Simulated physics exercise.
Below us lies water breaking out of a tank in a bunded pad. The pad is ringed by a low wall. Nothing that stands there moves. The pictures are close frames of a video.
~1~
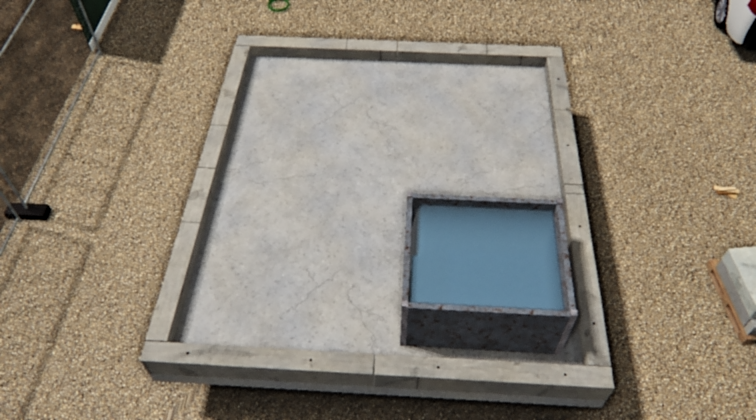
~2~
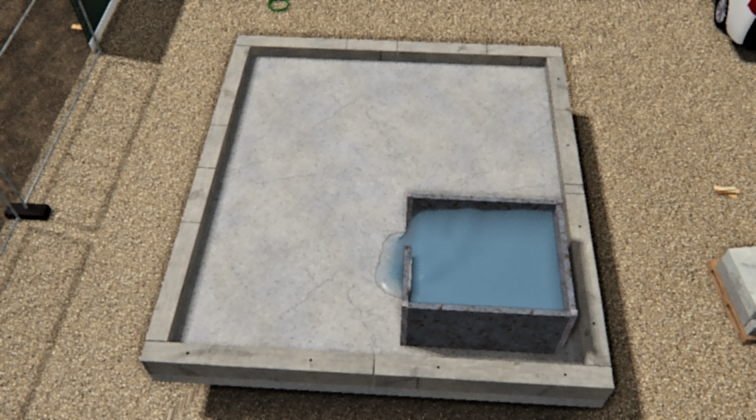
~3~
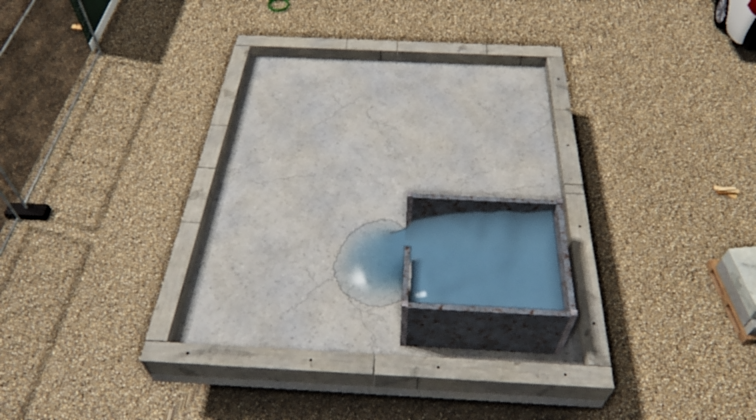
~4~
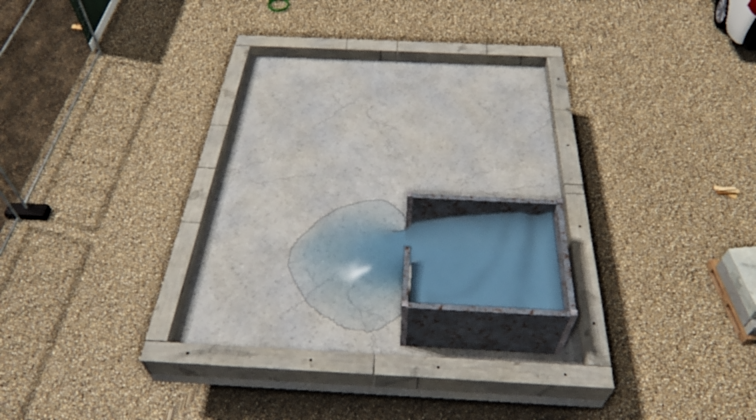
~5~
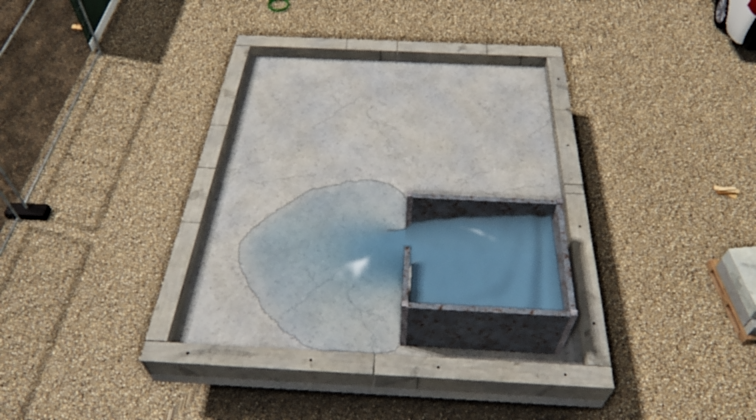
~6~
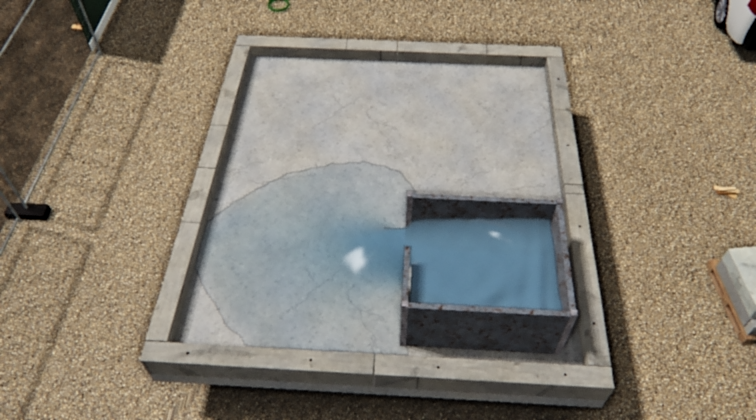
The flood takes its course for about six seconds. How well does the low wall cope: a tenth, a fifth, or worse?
It loses under a tenth.
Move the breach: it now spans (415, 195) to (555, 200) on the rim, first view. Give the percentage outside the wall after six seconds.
Some 14 per cent.
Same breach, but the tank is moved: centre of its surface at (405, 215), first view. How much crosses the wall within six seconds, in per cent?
Roughly 10 per cent.
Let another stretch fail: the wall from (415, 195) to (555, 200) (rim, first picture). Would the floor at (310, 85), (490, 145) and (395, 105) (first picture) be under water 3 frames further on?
One after the other: Clear, covered, wet.
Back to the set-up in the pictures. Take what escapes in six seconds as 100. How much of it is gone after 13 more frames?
I make it 70 per cent.
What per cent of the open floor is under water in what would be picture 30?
Some 65 per cent.
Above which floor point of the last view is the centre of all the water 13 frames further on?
Close to (345, 243).
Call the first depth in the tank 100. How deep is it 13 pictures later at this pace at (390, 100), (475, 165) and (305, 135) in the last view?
In that order: 2, 0 and 2 per cent.
A moment on, water covers 35 % of the floor; the low wall has let 0 % over.
Next, water covers 40 % of the floor; the low wall has let 0 % over.
Then, water covers 45 % of the floor; the low wall has let 3 % over.
Later, water covers 55 % of the floor; the low wall has let 4 % over.
In the end, water covers 75 % of the floor; the low wall has let 4 % over.
